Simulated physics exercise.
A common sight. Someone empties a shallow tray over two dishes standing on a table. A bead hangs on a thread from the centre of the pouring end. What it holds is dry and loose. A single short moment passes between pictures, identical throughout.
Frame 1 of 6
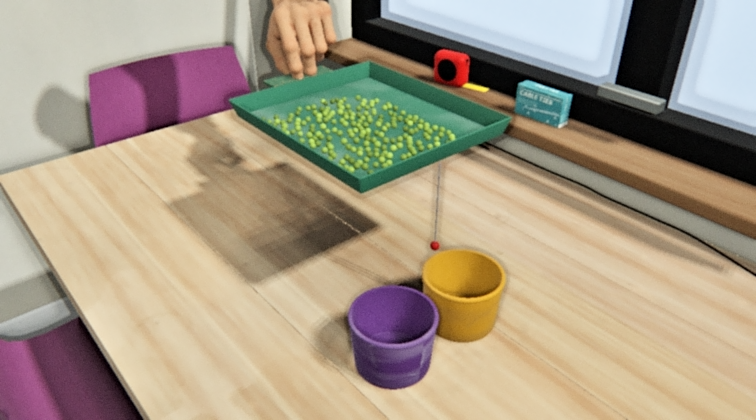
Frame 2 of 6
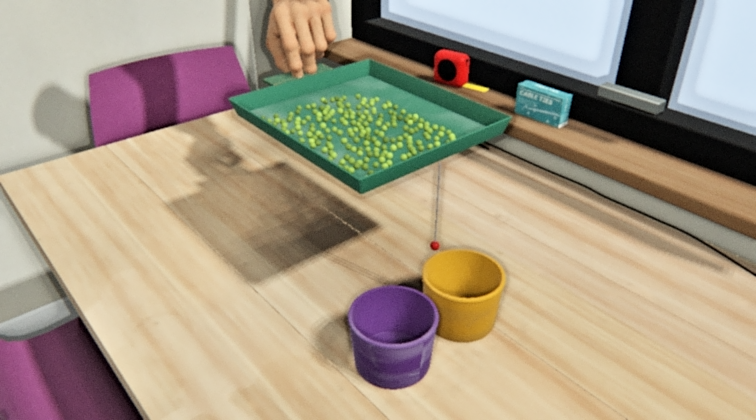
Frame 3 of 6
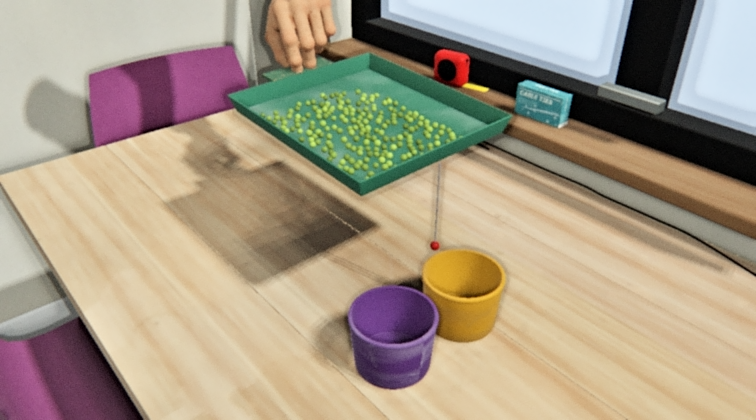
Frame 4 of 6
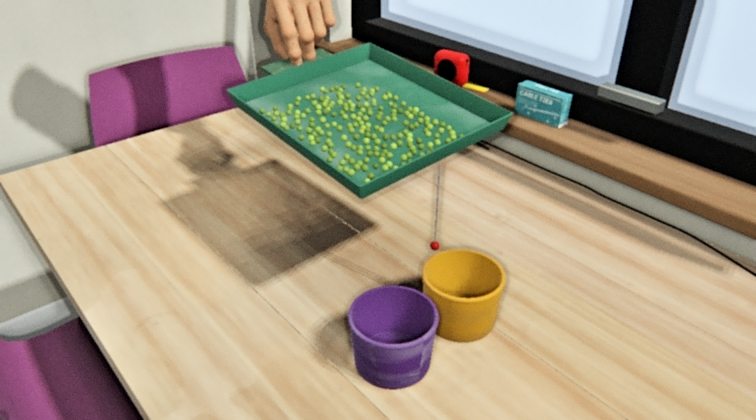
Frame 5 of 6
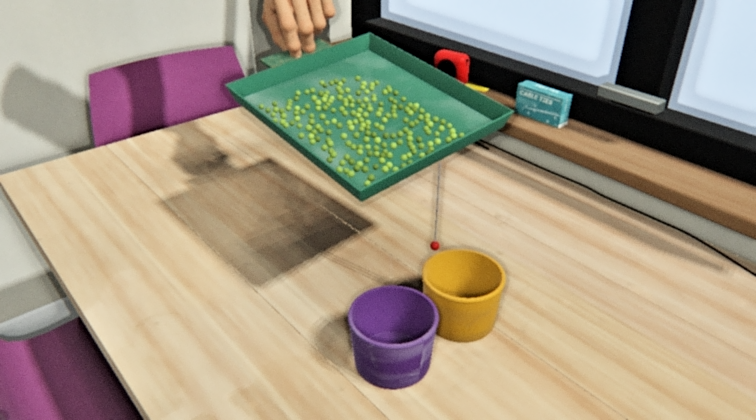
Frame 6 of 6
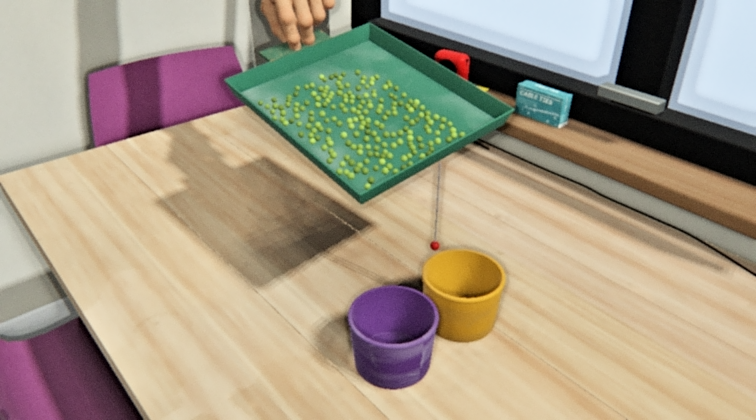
A hand gradually tilting a green tray of small green peas above a wooden table with purple and yellow pots.
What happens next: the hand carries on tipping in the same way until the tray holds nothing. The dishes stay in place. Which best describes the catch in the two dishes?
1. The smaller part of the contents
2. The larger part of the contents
1, the smaller part of the contents.
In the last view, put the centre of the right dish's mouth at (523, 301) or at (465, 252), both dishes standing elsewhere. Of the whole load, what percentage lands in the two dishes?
About 0 and 60 per cent.
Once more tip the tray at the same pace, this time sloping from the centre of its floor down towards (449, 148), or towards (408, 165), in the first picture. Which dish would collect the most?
Case one goes to the right-side dish, case two to the left-side dish.
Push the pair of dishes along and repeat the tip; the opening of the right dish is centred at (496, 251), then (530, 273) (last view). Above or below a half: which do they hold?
At the first place under half, at the second below a half.
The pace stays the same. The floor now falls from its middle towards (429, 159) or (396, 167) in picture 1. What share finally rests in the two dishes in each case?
80 %, give or take, and then 80 %.
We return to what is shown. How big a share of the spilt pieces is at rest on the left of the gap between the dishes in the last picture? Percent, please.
That's about 100 per cent of the spill.
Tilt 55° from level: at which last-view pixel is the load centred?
Check around (367, 173) in the last picture.
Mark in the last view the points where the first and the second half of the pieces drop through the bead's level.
The opening part goes through (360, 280); what follows goes through (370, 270).
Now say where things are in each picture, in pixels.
The first picture shows corners of the pouring end (361, 174) and (503, 117), level; middle of the load (361, 129), dried peas; left dish (422, 357); right dish (491, 312); bead on its thread (435, 246).
The second picture shows corners of the pouring end (361, 175) and (504, 116), level; middle of the load (361, 129).
The third picture shows corners of the pouring end (361, 177) and (504, 115), tipped barely, lowest at the left corner; middle of the load (361, 127).
The fourth picture shows corners of the pouring end (361, 181) and (505, 113), tipped a little, lowest at the left corner; middle of the load (361, 124).
The fifth picture shows corners of the pouring end (361, 184) and (505, 111), tipped a little, lowest at the left corner; middle of the load (361, 121).
The sixth picture shows corners of the pouring end (361, 188) and (506, 109), tipped a little, lowest at the left corner; middle of the load (361, 118); left dish (422, 357); right dish (491, 312).
Just after the last frame, tray tipped steeply; almost all on the tray; just a few in the air.
A moment on, tray tipped right over; roughly a quarter on the tray; roughly a third in the left dish; roughly a third outside both; about a tenth in the air.
Further on, tray tipped past a quarter turn; roughly a third in the left dish; roughly two thirds outside both.
When it is over, tray tipped past a quarter turn; roughly a third in the left dish; not one in the right dish; roughly two thirds outside both.
